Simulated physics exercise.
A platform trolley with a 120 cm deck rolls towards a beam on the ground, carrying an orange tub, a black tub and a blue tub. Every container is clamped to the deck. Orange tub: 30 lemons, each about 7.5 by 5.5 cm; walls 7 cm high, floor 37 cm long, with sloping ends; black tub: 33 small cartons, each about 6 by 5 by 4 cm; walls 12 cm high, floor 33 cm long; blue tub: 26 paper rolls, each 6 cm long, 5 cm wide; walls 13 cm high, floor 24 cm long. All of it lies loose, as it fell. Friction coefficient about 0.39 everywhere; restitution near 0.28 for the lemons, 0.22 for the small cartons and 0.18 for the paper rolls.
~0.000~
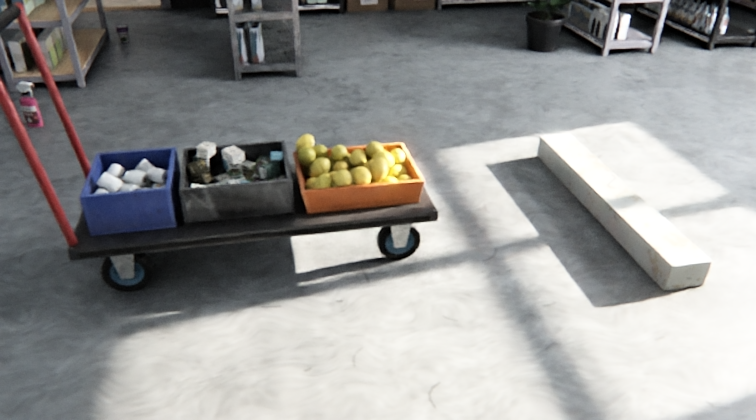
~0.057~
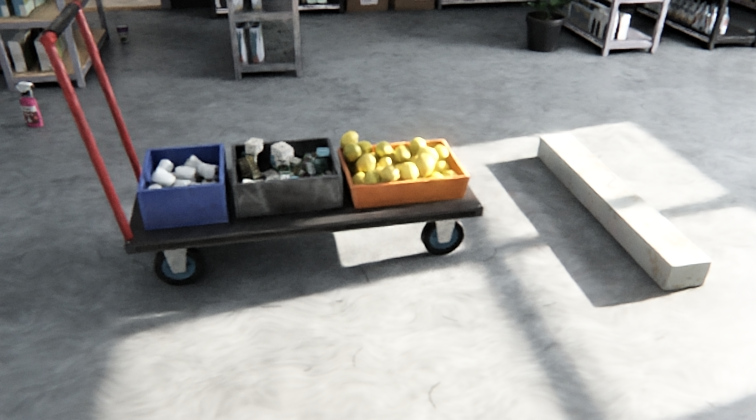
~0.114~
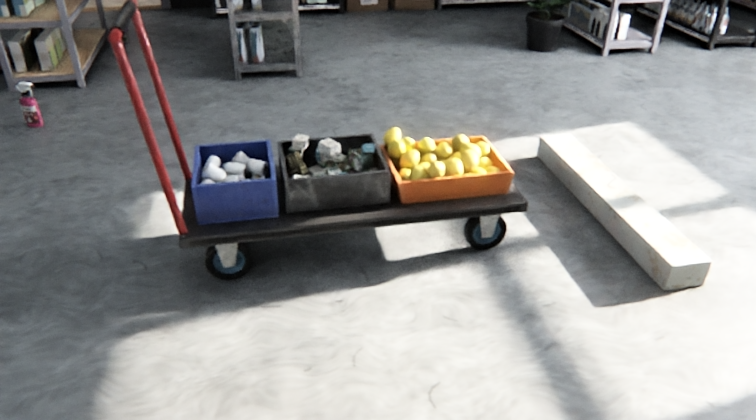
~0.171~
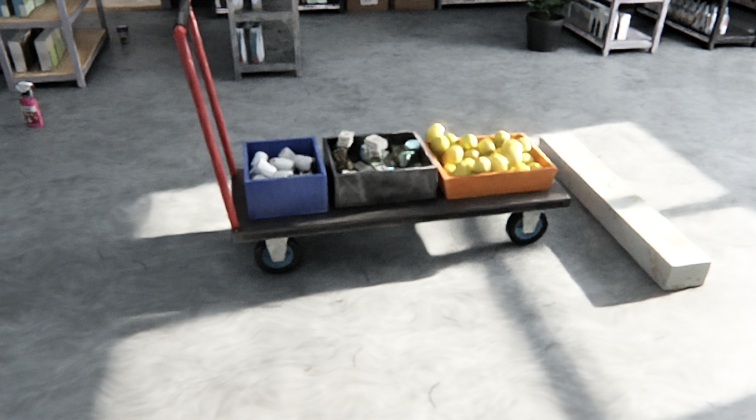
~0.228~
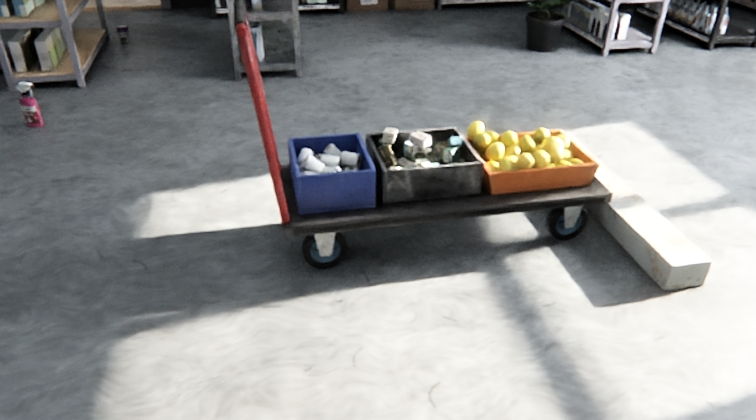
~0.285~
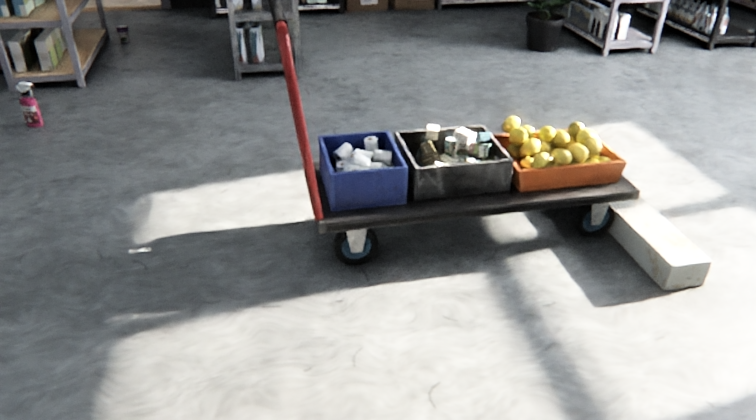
On a sunlit concrete floor near shelving, a platform trolley with a red handle, carrying blue, black and orange tubs of loose white rolls, small cartons and yellow fruit, rolls right until its front reaches a pale beam.
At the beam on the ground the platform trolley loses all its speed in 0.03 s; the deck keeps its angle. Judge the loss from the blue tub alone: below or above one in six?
Less than a sixth of the paper rolls leave the blue tub.
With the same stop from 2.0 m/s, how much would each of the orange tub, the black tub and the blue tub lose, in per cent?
In that case orange tub 10, black tub 10, blue tub 0 per cent.
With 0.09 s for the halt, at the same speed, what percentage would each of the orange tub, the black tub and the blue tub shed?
In that case orange tub 30, black tub 10, blue tub 0 per cent.
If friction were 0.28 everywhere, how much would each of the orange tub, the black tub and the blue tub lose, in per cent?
In that case orange tub 40, black tub 10, blue tub 10 per cent.
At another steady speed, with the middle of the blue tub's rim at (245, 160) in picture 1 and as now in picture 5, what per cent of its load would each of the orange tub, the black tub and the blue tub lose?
Then orange tub 0, black tub 0, blue tub 0 per cent.
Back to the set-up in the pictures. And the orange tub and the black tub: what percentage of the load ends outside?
Orange tub 35, black tub 10 per cent.
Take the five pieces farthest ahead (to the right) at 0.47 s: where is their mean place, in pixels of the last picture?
Near (632, 138).
After 0.35 s, orange tub 28 in, 2 out, black tub 32 in, 1 out and blue tub 26 in, 0 out.
After 0.47 s, orange tub 23 in, 7 out, black tub 30 in, 3 out and blue tub 26 in, 0 out.
After 0.70 s, orange tub 20 in, 10 out, black tub 30 in, 3 out and blue tub 25 in, 1 out.
When it is over (at 1.21 s), orange tub 20 in, 10 out, black tub 30 in, 3 out and blue tub 25 in, 1 out. Asked share, 1 of 26, 4 per cent.
